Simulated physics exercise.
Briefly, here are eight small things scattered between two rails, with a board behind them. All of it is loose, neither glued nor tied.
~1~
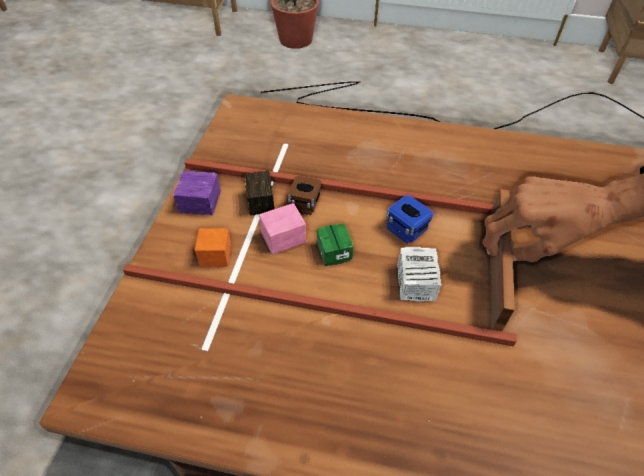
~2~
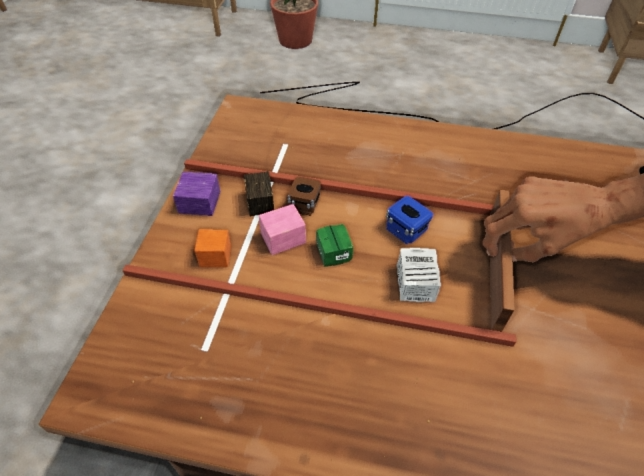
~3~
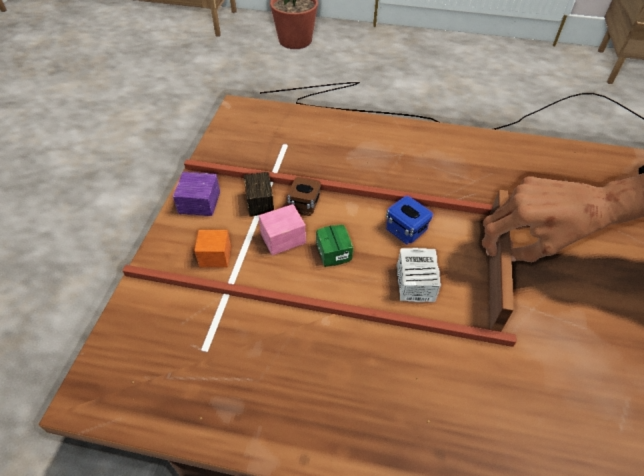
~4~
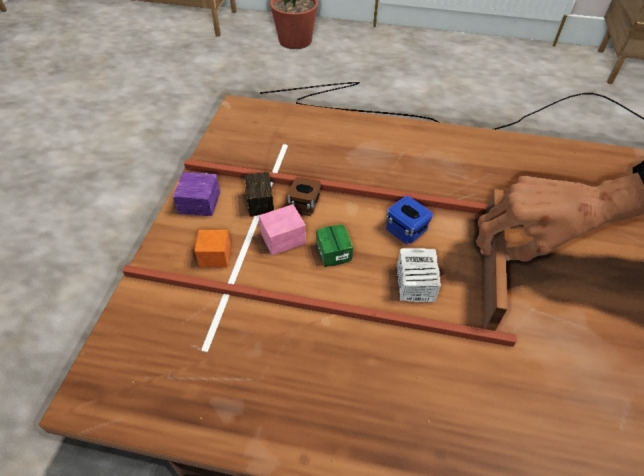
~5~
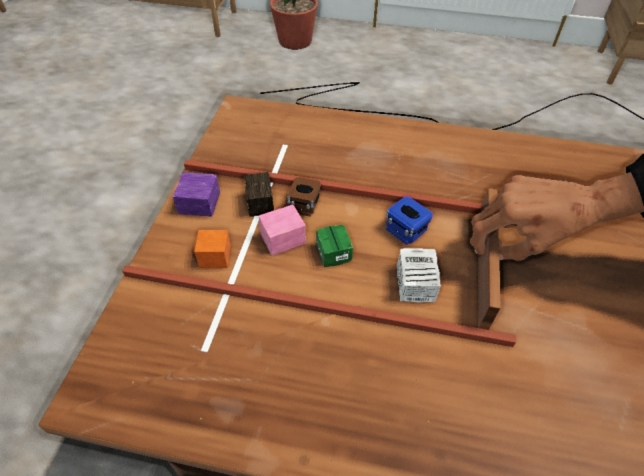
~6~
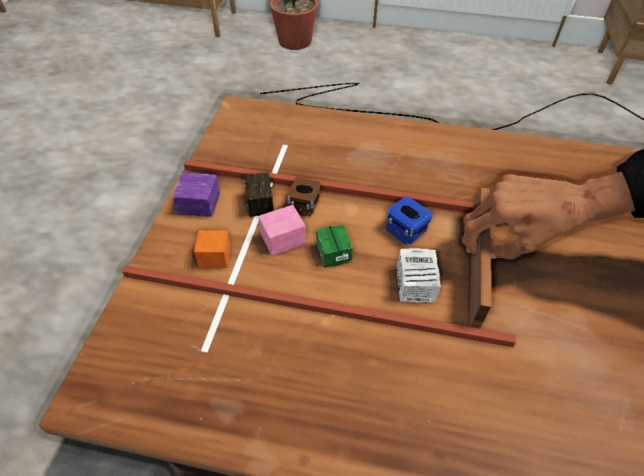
Hand holding a wooden board between two rails, first still, then sliding it slightly left towards eight small, unmoving blocks and cases.
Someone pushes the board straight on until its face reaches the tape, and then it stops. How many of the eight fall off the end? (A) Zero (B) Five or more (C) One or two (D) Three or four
Option A: Zero.
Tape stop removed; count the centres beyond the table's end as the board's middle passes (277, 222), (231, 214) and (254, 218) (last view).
Per position: 0 / 1 / 0.
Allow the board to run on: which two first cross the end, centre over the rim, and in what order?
Sequence: Purple block; pink block.
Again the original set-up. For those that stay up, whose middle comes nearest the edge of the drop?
That's the purple block, it ends up nearest.
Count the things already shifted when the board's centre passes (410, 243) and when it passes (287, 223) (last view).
Respectively 2 and 6.
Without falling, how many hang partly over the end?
That adds up to 1.
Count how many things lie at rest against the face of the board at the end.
I count 4 of them.
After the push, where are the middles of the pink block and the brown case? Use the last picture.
The pink block stops around (204, 205); the brown case around (254, 182).
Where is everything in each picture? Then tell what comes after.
The first frame shows purple block (198, 193); orange block (214, 248); black block (260, 193); board (501, 257); tape (252, 230).
The second frame shows orange block (213, 248); brown case (305, 196).
The third frame shows black block (259, 194); board (500, 257).
The fourth frame shows purple block (197, 194); blue case (409, 220).
The fifth frame shows orange block (213, 249); pink block (282, 230).
The sixth frame shows purple block (197, 195); orange block (213, 249); black block (259, 195); board (480, 254); tape (252, 231).
Soon after, none off yet; purple block at rest near (197, 195); orange block at rest near (213, 249); black block at rest near (259, 195).
Then, none off yet; purple block at rest near (197, 195); orange block at rest near (213, 249); black block moved a little near (245, 188).
At rest, the number that fall off is zero.
